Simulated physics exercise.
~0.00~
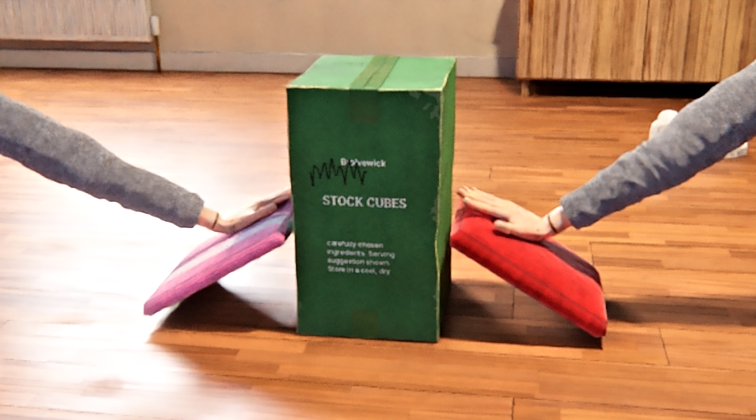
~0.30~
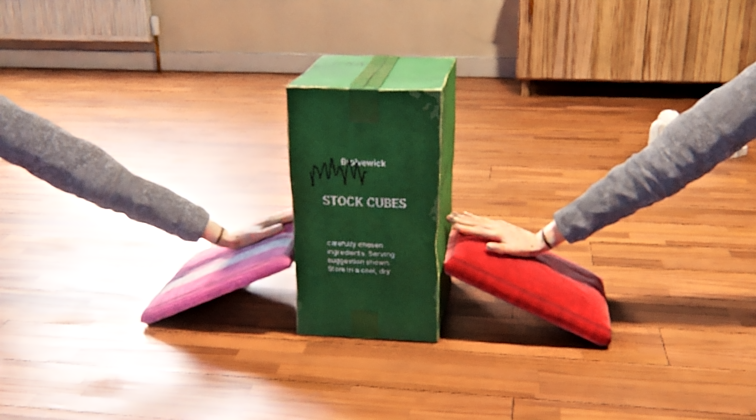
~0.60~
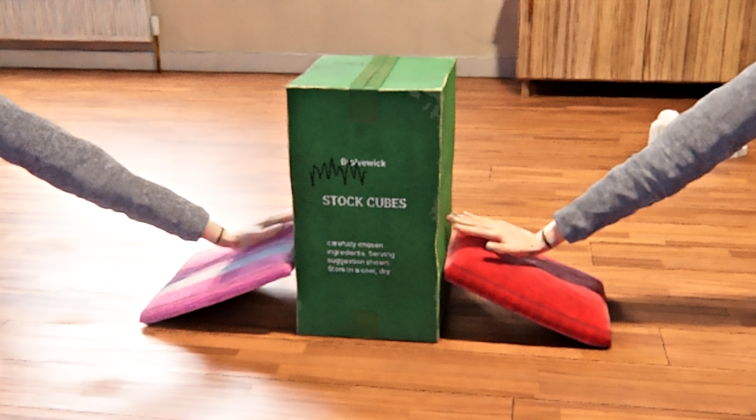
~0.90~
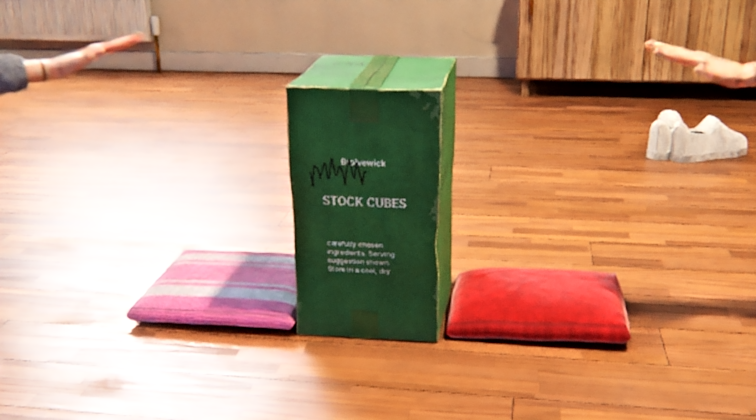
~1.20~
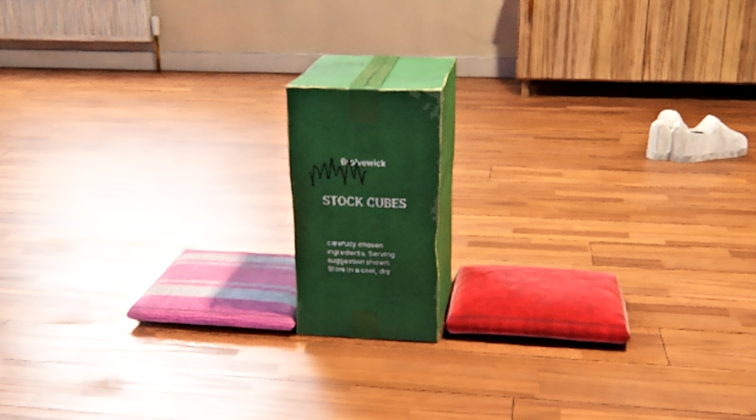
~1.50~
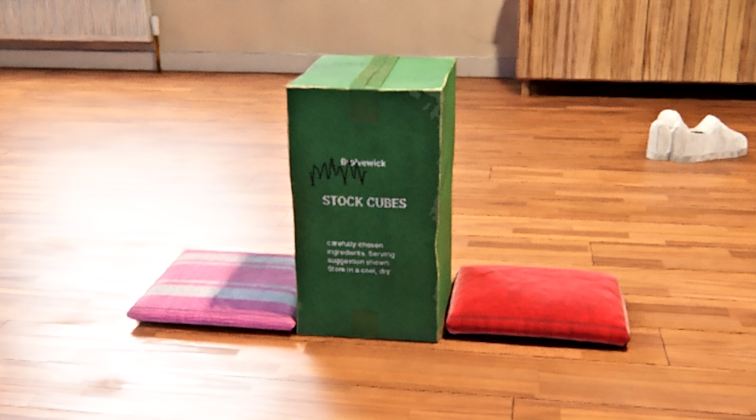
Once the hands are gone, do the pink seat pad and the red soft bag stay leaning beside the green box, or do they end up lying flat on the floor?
They both end up lying flat on the floor. The pink seat pad slides down on the left of the box and the red soft bag slips down on the right.
